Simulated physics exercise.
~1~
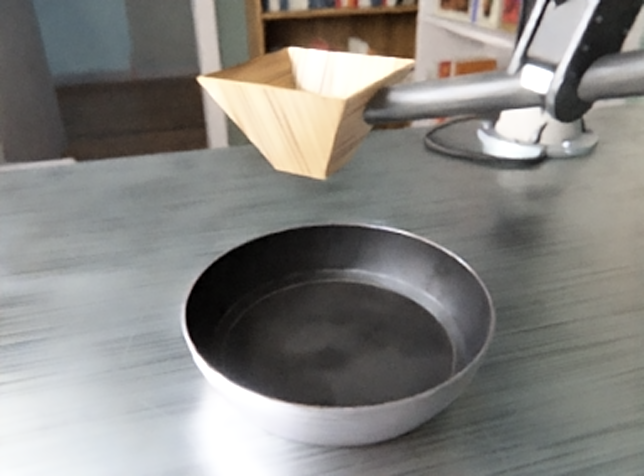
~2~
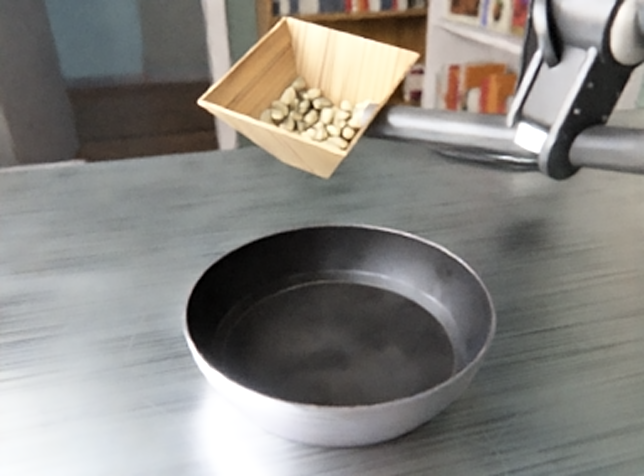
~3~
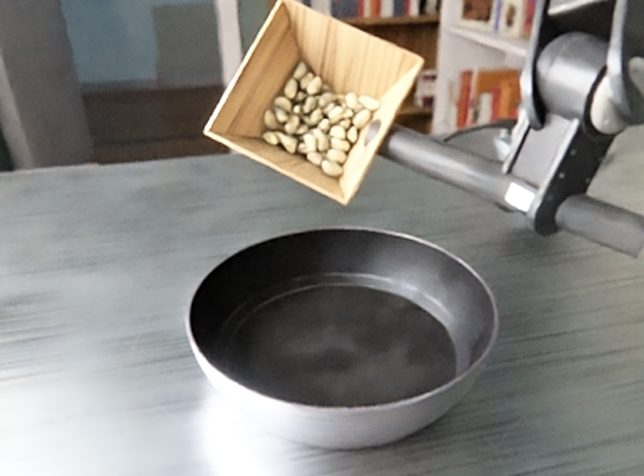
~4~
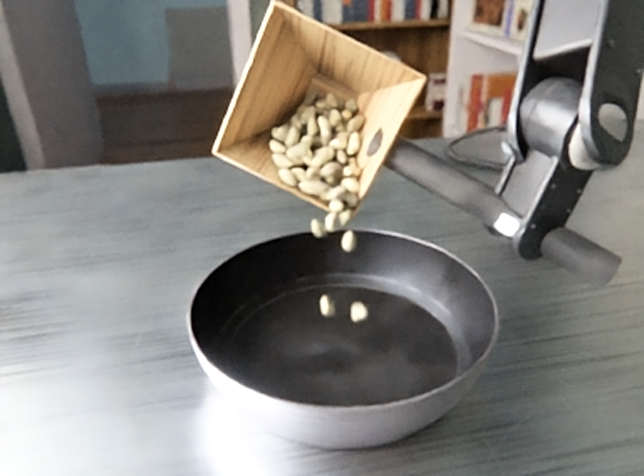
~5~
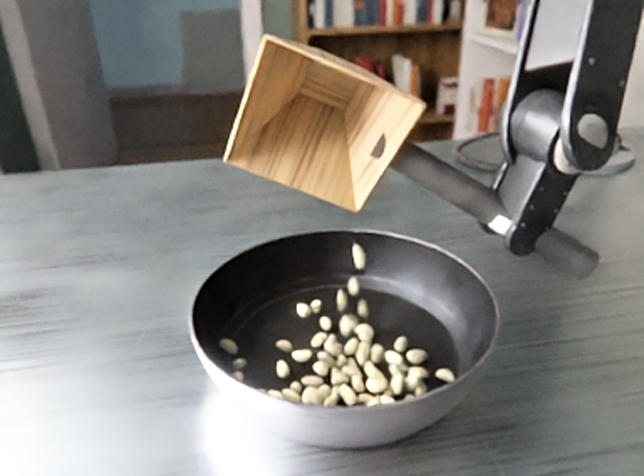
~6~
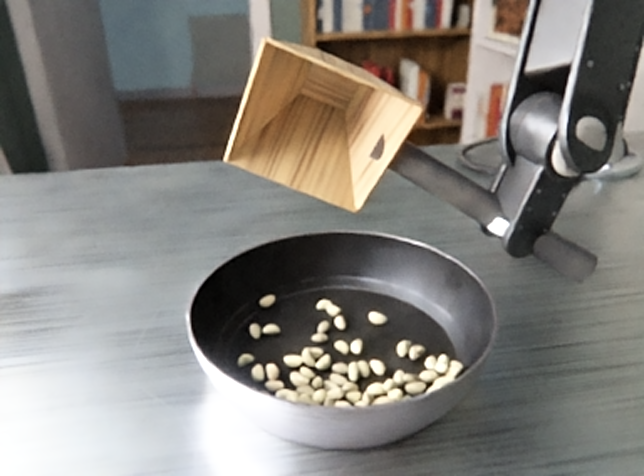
The clip opens on a square, flaring wooden scoop held by a robotic arm above a dark, round pan on a grey table, with bookshelves behind. The arm tips the scoop toward the viewer, revealing a heap of pale beans inside. As it tilts further, the beans gather toward the lower edge, and the first few drop over the rim. The rest then pour down into the pan, leaving the scoop empty as the last ones fall. Finally the scoop hangs steeply tipped and still, while the beans lie scattered across the pan, mostly toward the near side.
